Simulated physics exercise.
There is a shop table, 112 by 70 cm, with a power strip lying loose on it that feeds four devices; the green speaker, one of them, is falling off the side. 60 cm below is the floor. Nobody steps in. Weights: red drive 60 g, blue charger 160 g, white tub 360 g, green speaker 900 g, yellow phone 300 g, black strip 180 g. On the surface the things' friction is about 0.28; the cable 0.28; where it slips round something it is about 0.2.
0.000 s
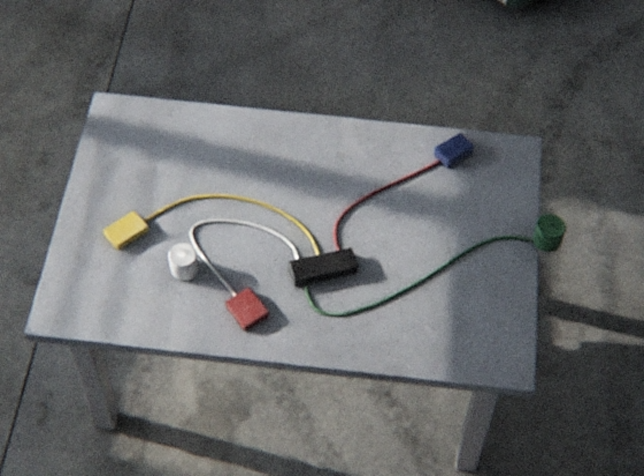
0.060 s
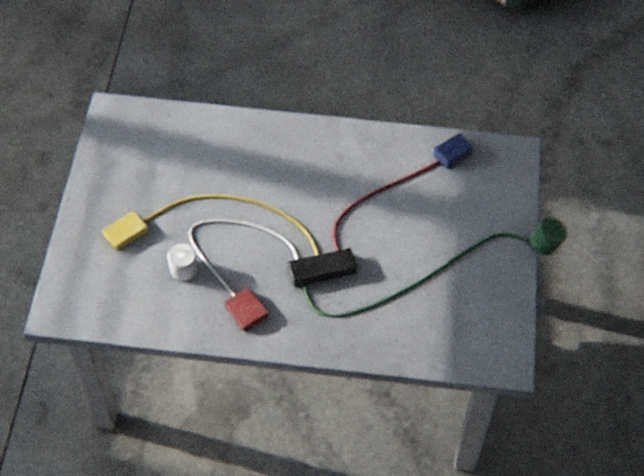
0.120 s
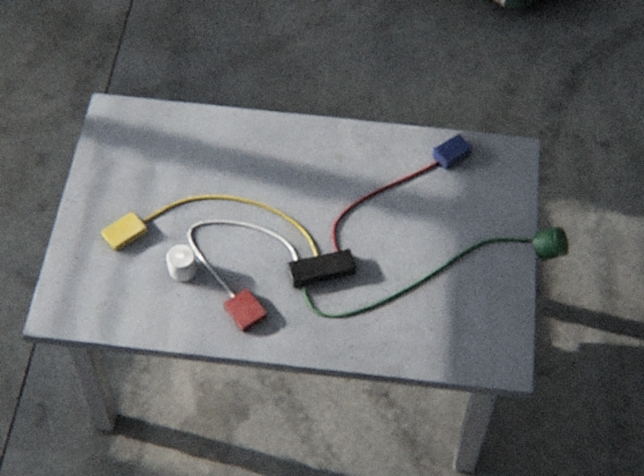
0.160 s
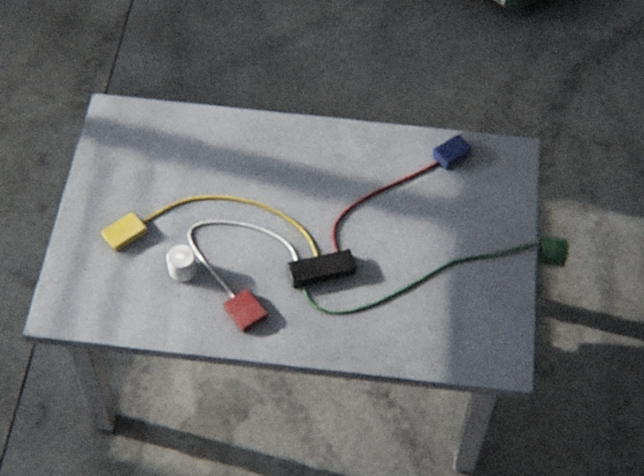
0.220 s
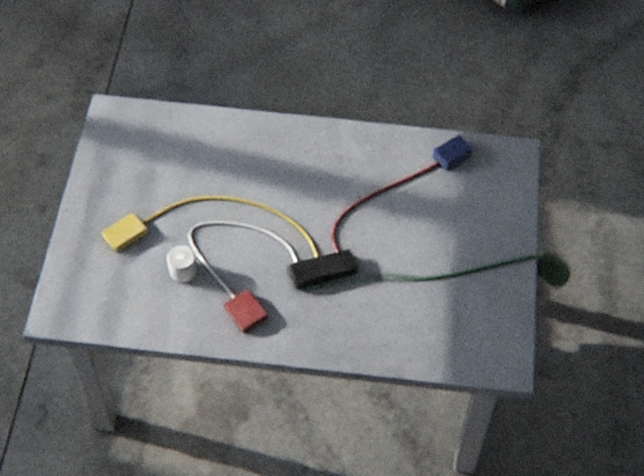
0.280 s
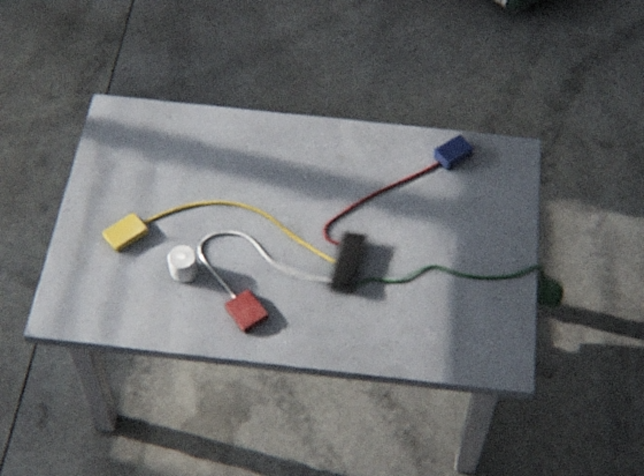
A pale table stands on a grey concrete floor streaked with shadow, seen from above by a still camera. A black block near the middle joins cables to a yellow block at left, a red one at lower left beside a white cylinder, a blue one at upper right and a green object at the right edge. The green object tips and slides over the edge, its cable straightens, and the black block swivels upright and shifts right, dragging the nearby cables.
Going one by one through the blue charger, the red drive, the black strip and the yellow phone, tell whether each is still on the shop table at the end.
In the end the blue charger will fall; the red drive will fall; the black strip will fall; the yellow phone will fall.
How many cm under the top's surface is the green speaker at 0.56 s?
I'd put it at about 55 centimetres under.
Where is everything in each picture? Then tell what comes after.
The first picture shows shows, blue charger (455, 146); red drive (247, 307); black strip (323, 263); yellow phone (125, 228); green cable runs through (364, 309) (413, 285) (456, 258) (503, 238).
The second picture shows shows, green speaker (551, 229); green cable runs through (411, 286) (500, 235).
The third picture shows shows, green speaker (551, 244); green cable runs through (411, 287) (502, 239).
The fourth picture shows shows, green speaker (553, 252); green cable runs through (415, 283) (515, 249).
The fifth picture shows shows, green speaker (553, 270); green cable runs through (440, 277) (543, 259).
The sixth picture shows shows, blue charger (454, 148); red drive (246, 309); black strip (348, 258); yellow phone (125, 230); green cable runs through (427, 267) (481, 277) (534, 267).
At 0.6 s, the strip's end of the green cable at (541, 261); black strip 45 cm off its start, yellow phone 33 cm off its start, red drive 8 cm off its start.
At 0.8 s, the strip has left the top; yellow phone 71 cm off its start, black strip over the edge, red drive 50 cm off its start.
At 1.1 s, the strip has left the top; yellow phone 101 cm off its start at (557, 221), red drive over the edge, black strip over the edge.
At 1.4 s, the strip has left the top; yellow phone over the edge, red drive over the edge, black strip over the edge.
At 2.6 s, the strip has left the top; yellow phone over the edge, red drive over the edge, black strip over the edge, blue charger over the edge.
